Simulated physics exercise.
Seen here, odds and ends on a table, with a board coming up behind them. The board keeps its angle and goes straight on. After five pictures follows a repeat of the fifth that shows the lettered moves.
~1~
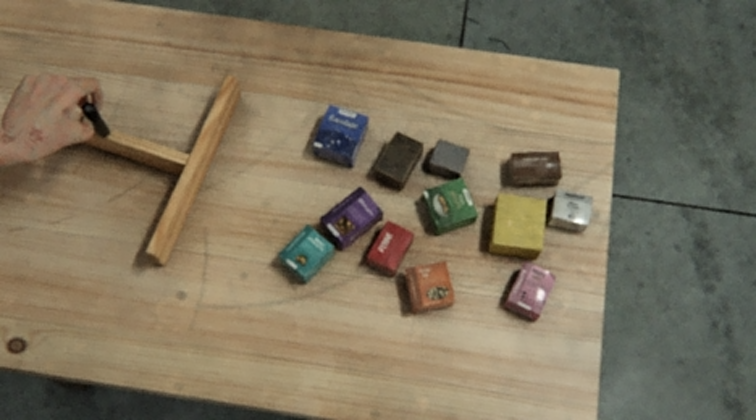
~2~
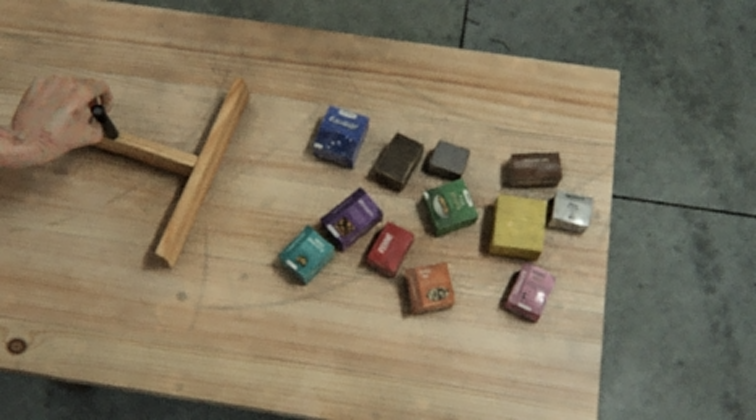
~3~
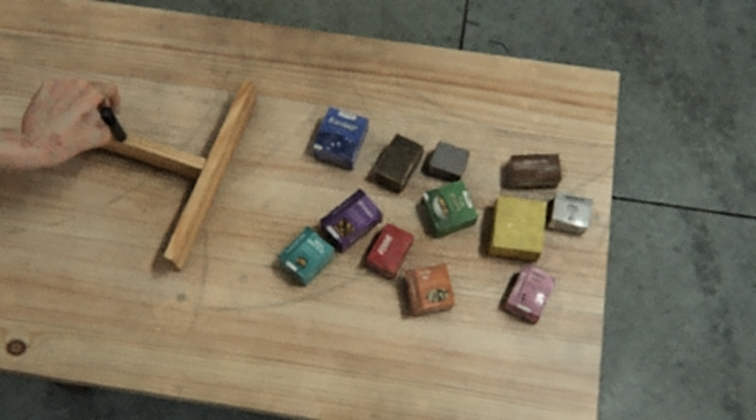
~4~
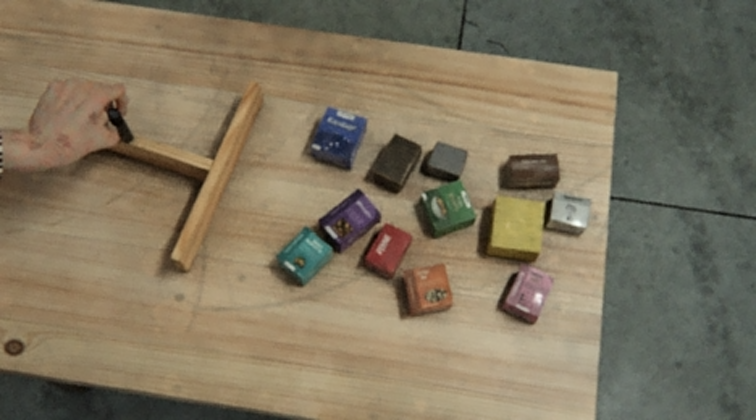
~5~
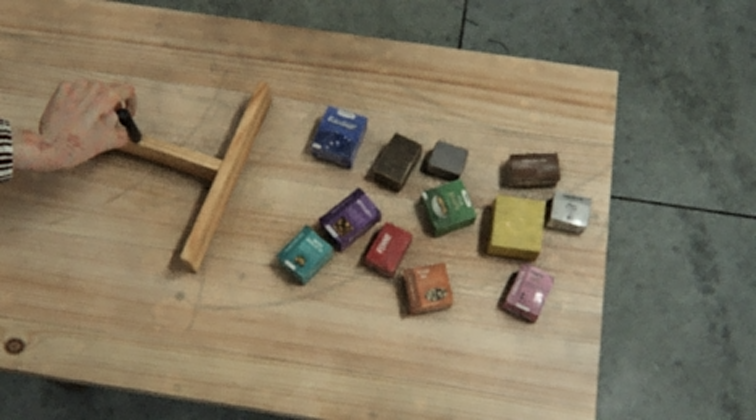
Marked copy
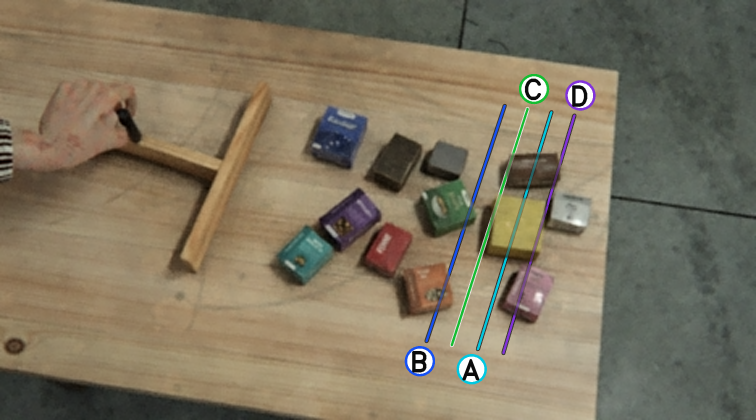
Wooden T-shaped board sliding slowly right across a table, pushed by a hand, toward scattered colourful small boxes that stay still.
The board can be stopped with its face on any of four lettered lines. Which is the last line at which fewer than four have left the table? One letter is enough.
It can go as far as C.
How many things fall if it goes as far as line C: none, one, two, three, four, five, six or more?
In all, two.
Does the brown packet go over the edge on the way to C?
By then, yes.
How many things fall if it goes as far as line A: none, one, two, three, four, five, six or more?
In all, four.
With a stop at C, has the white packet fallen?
Yes.
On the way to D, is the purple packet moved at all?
Yes.
On the marked copy, A at (517, 225); B at (468, 217); C at (492, 221); D at (541, 228).
With C. Early on, board (321, 181); blue box (370, 142); turquoise packet (319, 263).
Further on, board (417, 195); white packet (589, 213); brown packet (573, 179).
At the end, board (492, 206); brown packet over the edge; white packet over the edge; two fallen.
As for the rest, A drops four; B is within the limit but short; D drops six.
